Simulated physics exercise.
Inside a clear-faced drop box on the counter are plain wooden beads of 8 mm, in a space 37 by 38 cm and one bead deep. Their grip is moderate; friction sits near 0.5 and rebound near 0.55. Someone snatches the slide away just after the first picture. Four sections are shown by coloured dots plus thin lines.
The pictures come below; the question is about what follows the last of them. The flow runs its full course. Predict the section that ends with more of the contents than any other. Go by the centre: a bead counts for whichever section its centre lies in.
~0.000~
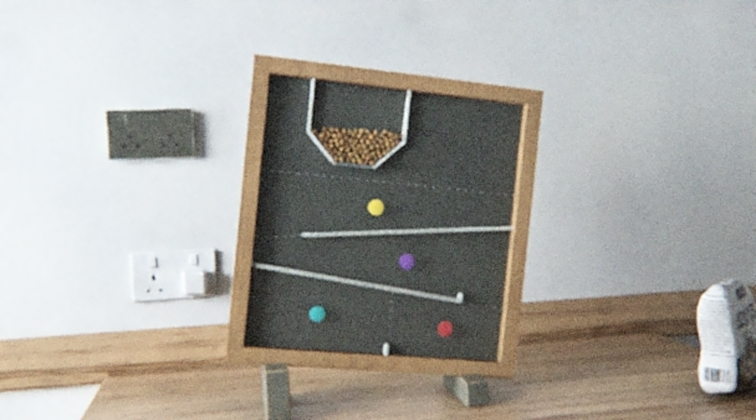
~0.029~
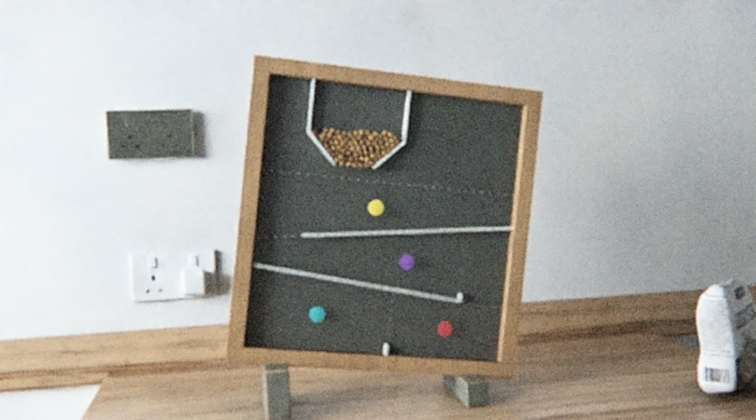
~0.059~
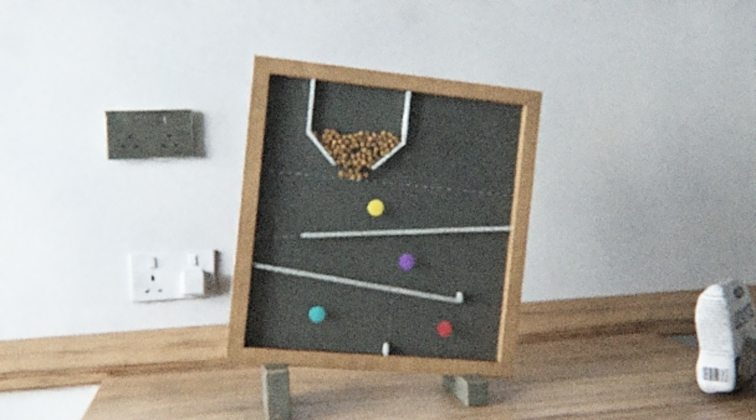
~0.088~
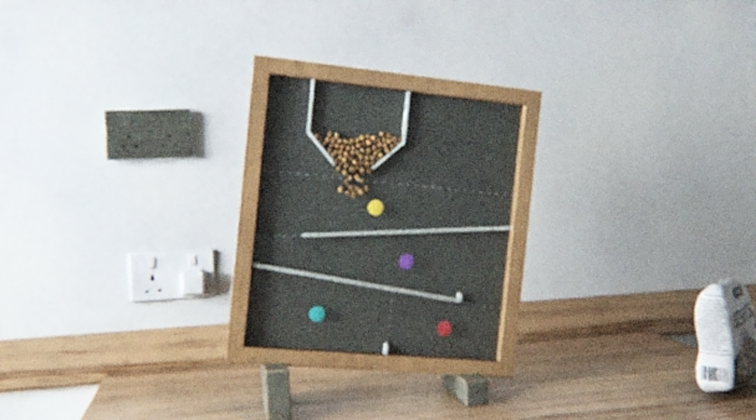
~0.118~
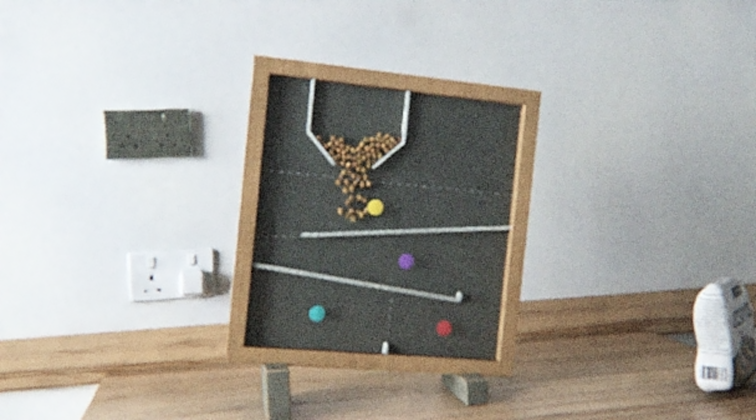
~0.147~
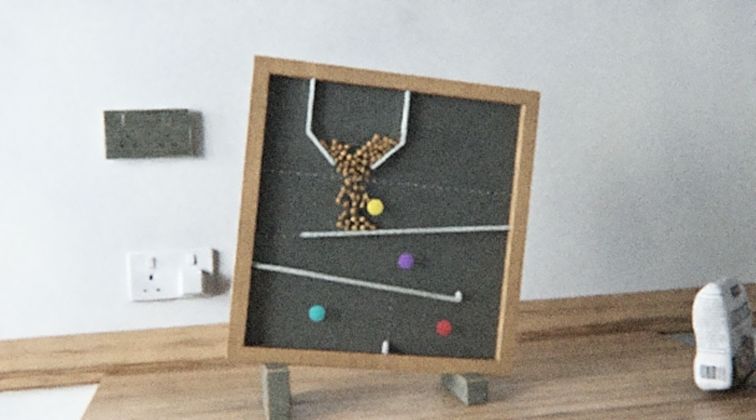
I would say the one marked yellow.
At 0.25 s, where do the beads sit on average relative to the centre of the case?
4 cm left, 3 cm above.
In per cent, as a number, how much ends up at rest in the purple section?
Some 25 per cent.
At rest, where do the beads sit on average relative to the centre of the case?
It lies close to 1 centimetres right and 3 centimetres below.
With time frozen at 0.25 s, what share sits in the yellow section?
That comes to some 80 percent of the load.
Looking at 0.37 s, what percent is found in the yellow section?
Close to 95 % of the load.
After 0.25 s, the beads' middle is 4 cm left of and 3 cm above the centre; yellow 80 %.
After 0.37 s, the beads' middle is 4 cm left of and level with the centre; purple 5 %, yellow 95 %.
After 0.60 s, the beads' middle is 4 cm left of and 1 cm below the centre; purple 20 %, yellow 80 %.
All still by 1.8 s, red 0 %, purple 25 %, turquoise 0 %, yellow 75 %.
